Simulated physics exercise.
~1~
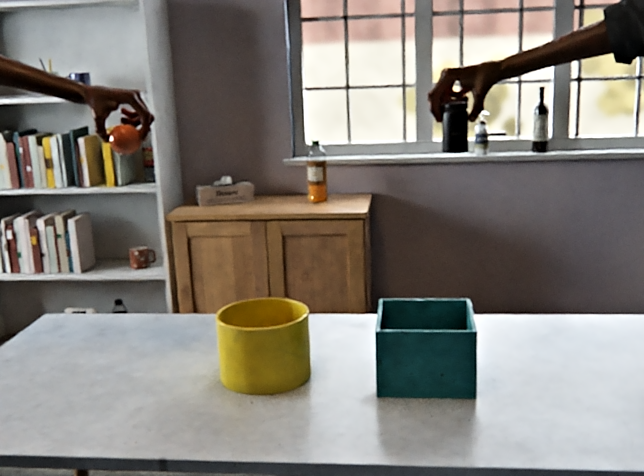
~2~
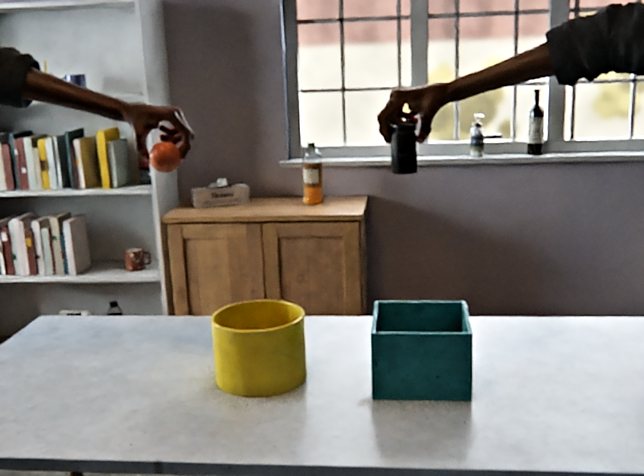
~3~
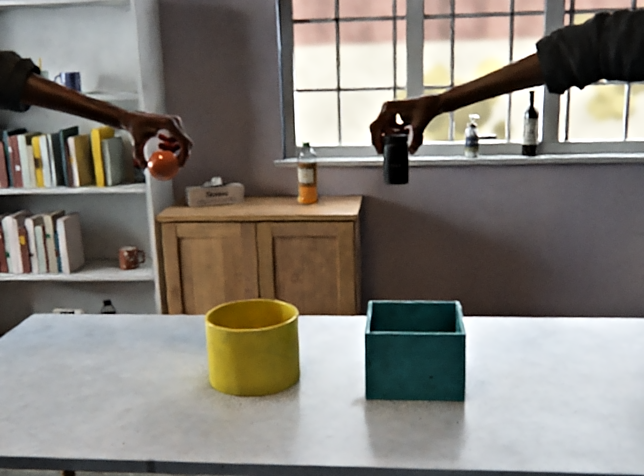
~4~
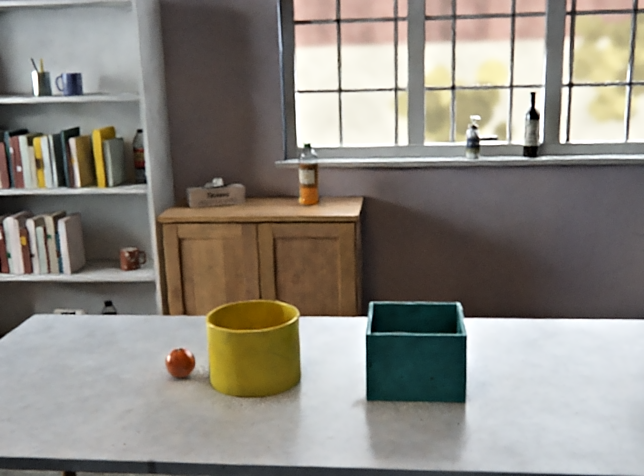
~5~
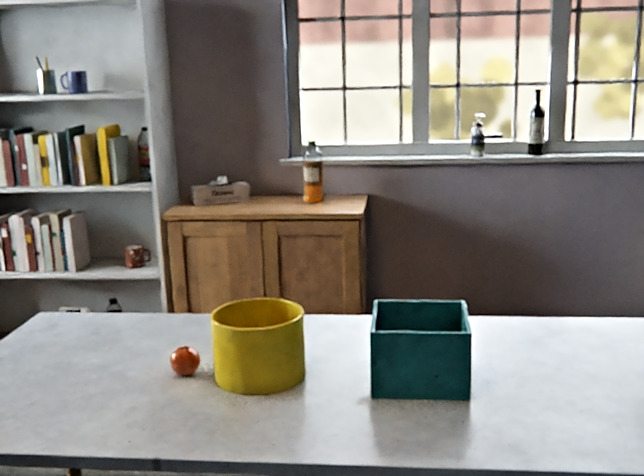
A black shaker drops into the green crate while an orange tomato lands outside the yellow bin.
